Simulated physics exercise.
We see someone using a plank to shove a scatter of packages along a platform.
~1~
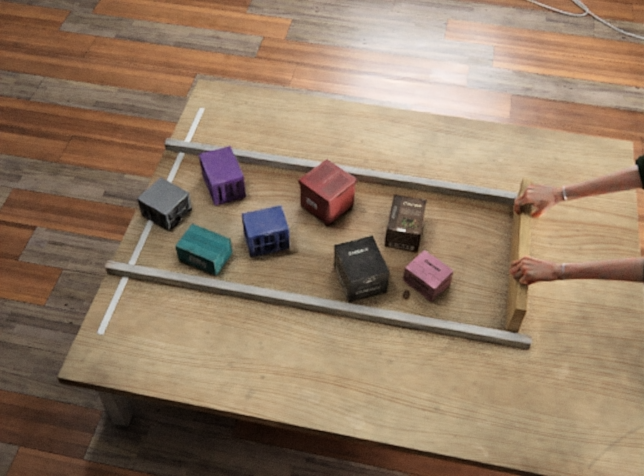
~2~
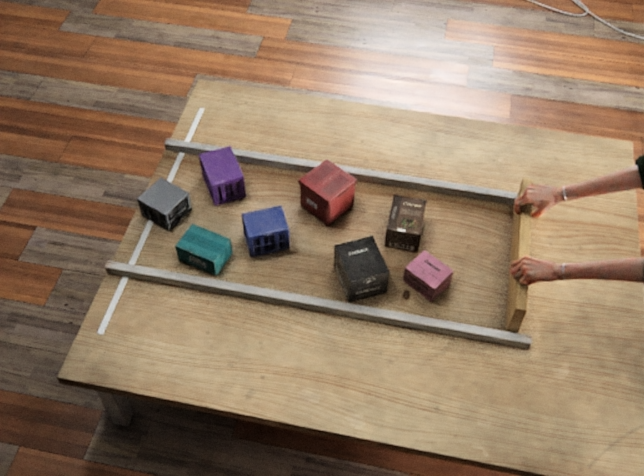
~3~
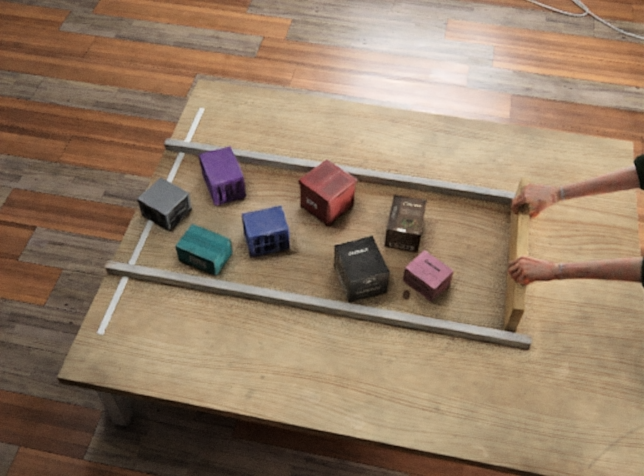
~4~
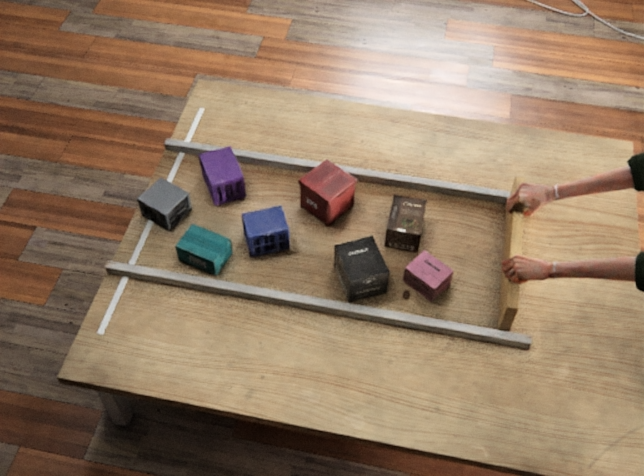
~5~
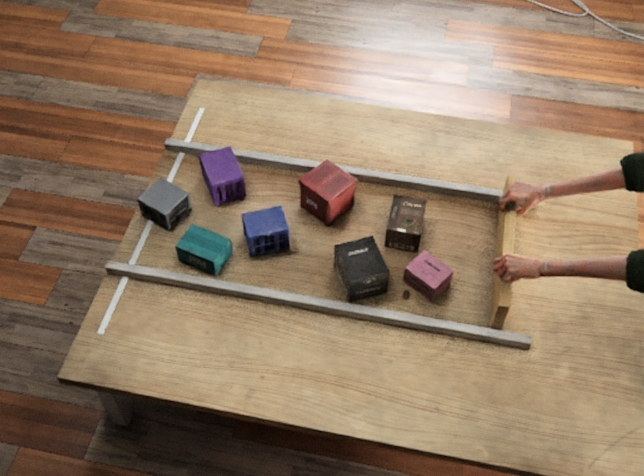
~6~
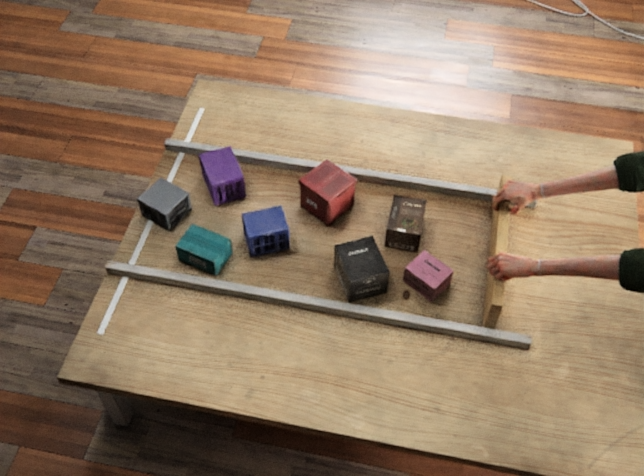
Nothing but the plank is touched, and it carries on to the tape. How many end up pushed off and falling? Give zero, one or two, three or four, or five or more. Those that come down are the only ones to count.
Five or more fall.
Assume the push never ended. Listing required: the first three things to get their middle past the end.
It goes the grey crate, after that the purple crate, and after that the turquoise parcel.
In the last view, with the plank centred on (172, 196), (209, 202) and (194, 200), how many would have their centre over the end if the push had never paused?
The counts: 5, 3 and 3.
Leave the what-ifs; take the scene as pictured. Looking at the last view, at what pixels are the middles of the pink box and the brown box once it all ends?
I'd put one at around (137, 207) and the other at around (149, 176).
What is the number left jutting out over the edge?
I'd put it at 2.
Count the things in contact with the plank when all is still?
2 of them.
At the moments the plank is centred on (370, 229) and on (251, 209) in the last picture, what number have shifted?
I count 4 first and 8 after.
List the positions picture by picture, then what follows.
The first frame shows grey crate (165, 204); purple crate (222, 176); turquoise parcel (204, 249); plank (520, 254); tape (157, 207).
The second frame shows purple crate (222, 176); plank (520, 254).
The third frame shows turquoise parcel (204, 249); brown box (406, 223).
The fourth frame shows grey crate (165, 204); blue crate (266, 231).
The fifth frame shows purple crate (222, 176); red tote (328, 193).
The sixth frame shows grey crate (165, 204); purple crate (222, 176); turquoise parcel (204, 249); plank (498, 250); tape (157, 207).
Early on, none off yet; grey crate at rest near (165, 204); purple crate at rest near (222, 176); turquoise parcel at rest near (204, 249).
Finally, the number that fall off is five or more; lost, black box, red tote, blue crate, turquoise parcel, purple crate and grey crate.
